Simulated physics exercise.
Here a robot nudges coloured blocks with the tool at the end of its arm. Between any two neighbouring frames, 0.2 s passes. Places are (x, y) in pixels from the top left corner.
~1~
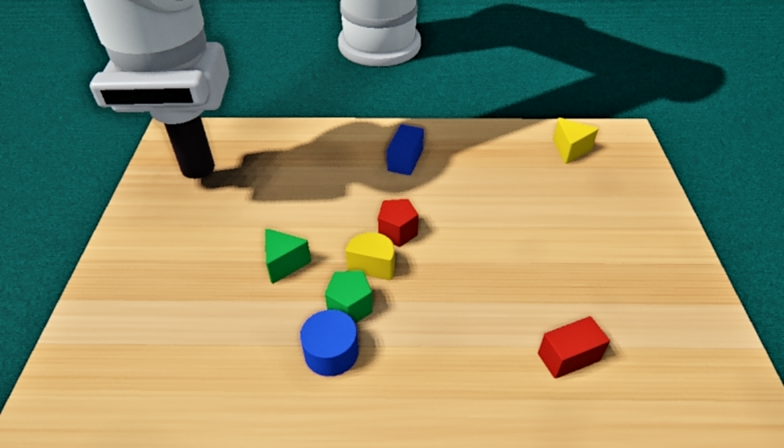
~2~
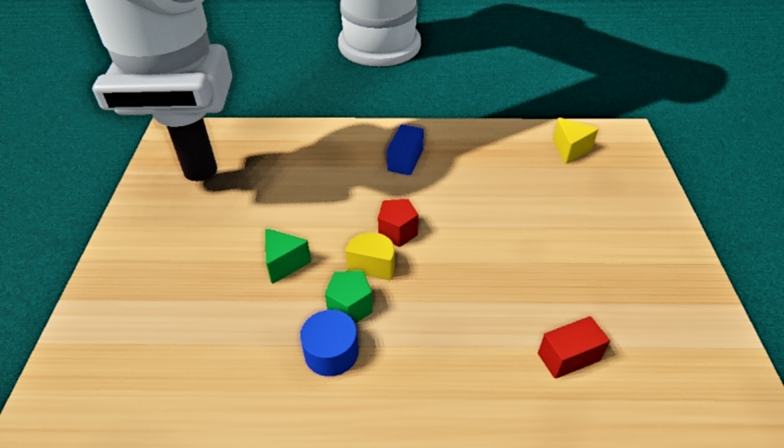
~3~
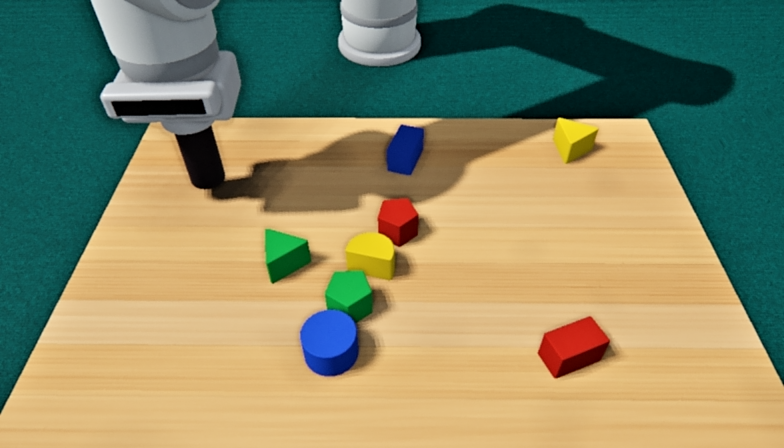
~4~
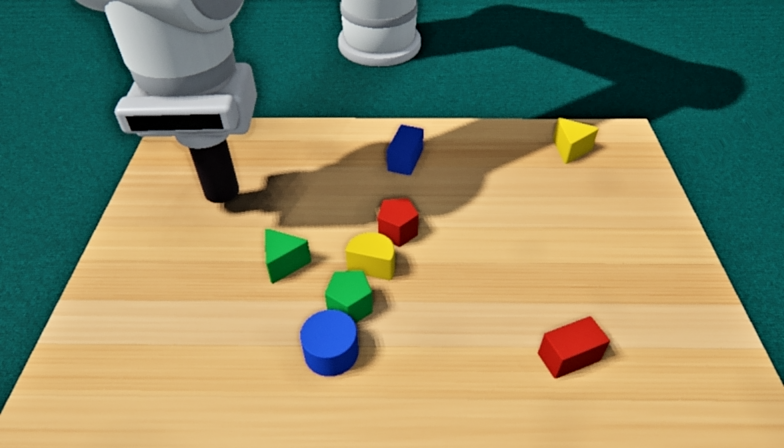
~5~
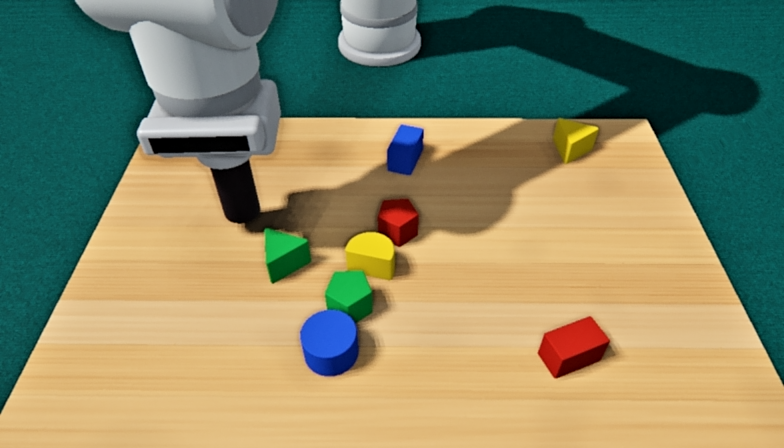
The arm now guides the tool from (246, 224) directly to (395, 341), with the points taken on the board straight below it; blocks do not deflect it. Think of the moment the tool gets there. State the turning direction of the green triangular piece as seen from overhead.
It makes a clockwise turn.
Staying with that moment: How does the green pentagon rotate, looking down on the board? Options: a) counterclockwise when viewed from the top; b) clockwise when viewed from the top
The correct letter is a.
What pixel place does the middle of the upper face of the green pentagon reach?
My prediction: (439, 328).
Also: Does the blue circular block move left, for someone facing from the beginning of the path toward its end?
Short answer: No.
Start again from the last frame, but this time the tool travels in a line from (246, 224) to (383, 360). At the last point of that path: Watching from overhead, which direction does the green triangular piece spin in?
Short answer: Counterclockwise.
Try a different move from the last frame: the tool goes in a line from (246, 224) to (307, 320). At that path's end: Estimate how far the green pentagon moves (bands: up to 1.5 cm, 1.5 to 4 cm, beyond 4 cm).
Once the path ends, it will sit 1.5 to 4 cm from where it is now.
The first path, step by step. One third of the way, tool at (288, 247); green triangular piece at (304, 271), turned 15° clockwise.
Two thirds of the way, tool at (339, 286); green triangular piece at (335, 315), turned 65° clockwise; blue circular block at (327, 358); green pentagon at (374, 302), turned 30° anticlockwise.
At the end, tool at (395, 329); green triangular piece at (372, 350), turned 135° clockwise; blue circular block at (320, 377); green pentagon at (439, 328), turned 80° anticlockwise; yellow D-shaped block unmoved.
